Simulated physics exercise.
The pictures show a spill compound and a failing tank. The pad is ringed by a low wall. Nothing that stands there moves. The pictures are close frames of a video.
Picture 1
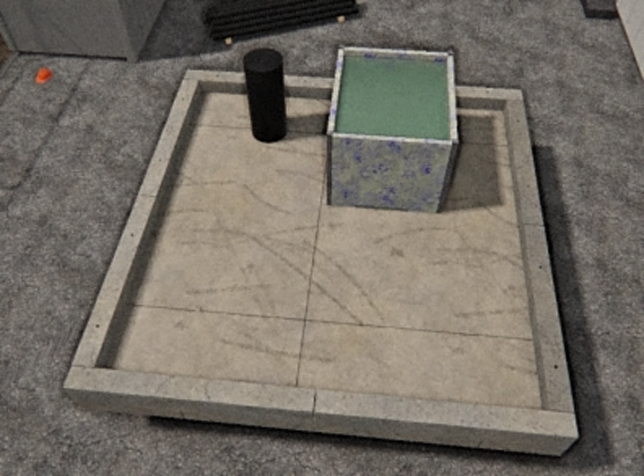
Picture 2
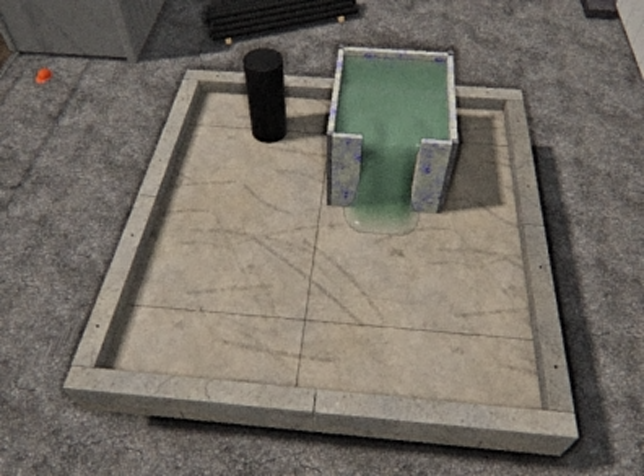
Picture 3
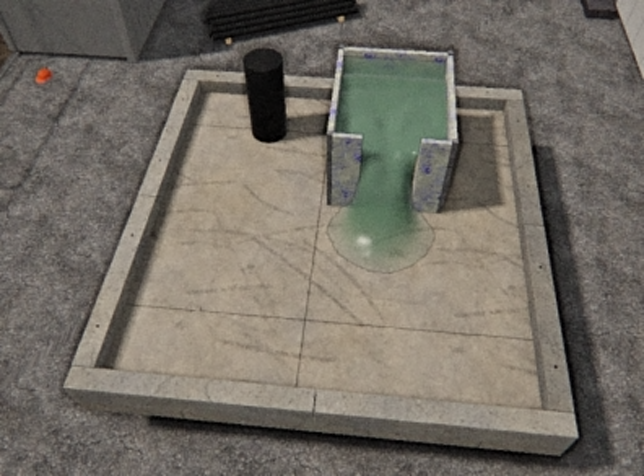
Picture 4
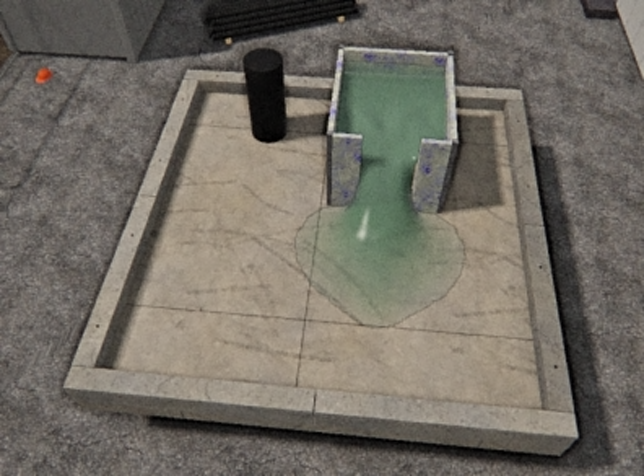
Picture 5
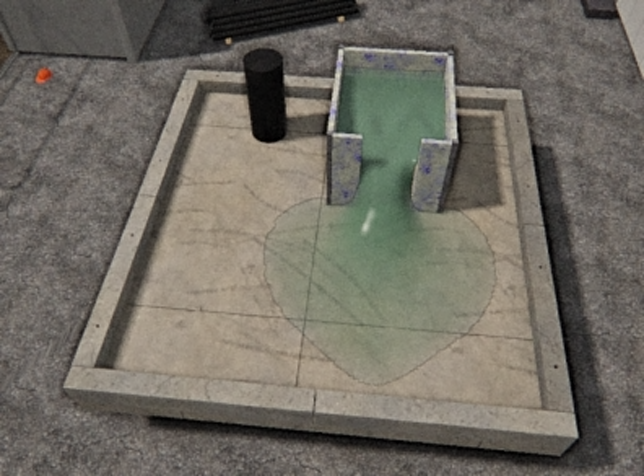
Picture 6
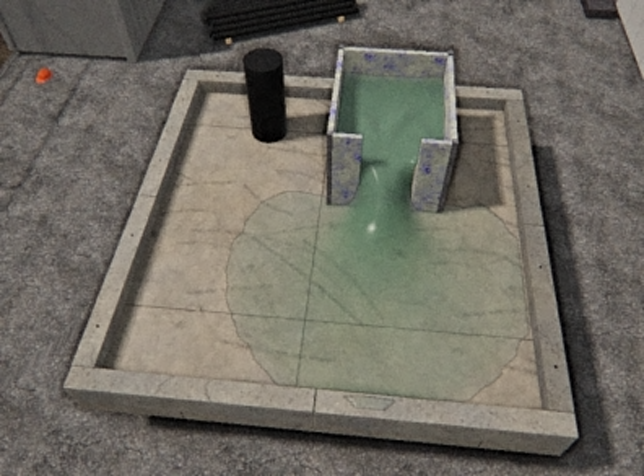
To begin with, an open tank of green water stands whole beside a black cylinder on a low-walled pad. A gap then opens in its front wall and water pours out, fanning across the tan floor until the spreading sheet reaches the near wall as the tank's level drops.
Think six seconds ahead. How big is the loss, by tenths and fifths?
The share lost is between a tenth and a fifth.
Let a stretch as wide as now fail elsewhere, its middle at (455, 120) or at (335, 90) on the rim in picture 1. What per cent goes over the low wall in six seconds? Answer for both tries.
Near 30 and 14 in a hundred.
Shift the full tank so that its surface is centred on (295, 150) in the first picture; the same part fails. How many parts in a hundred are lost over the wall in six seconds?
Roughly 20 per cent.
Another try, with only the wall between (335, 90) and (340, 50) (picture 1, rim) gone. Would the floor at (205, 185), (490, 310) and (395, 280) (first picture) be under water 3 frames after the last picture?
One after the other: Awash, dry, clear.
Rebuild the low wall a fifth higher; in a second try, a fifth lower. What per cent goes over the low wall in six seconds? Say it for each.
Near 8 and 22 in a hundred.
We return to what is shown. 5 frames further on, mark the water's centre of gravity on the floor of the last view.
Around (375, 223).
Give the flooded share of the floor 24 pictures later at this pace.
I make it 85 per cent.
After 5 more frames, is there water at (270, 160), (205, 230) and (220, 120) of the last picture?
In that order: No water, wet, dry.
A moment on, water covers 50 % of the floor; the low wall has let 0 % over.
Next, water covers 55 % of the floor; the low wall has let 2 % over.
Then, water covers 55 % of the floor; the low wall has let 12 % over.
Later, water covers 75 % of the floor; the low wall has let 14 % over.
In the end, water covers 85 % of the floor; the low wall has let 14 % over.
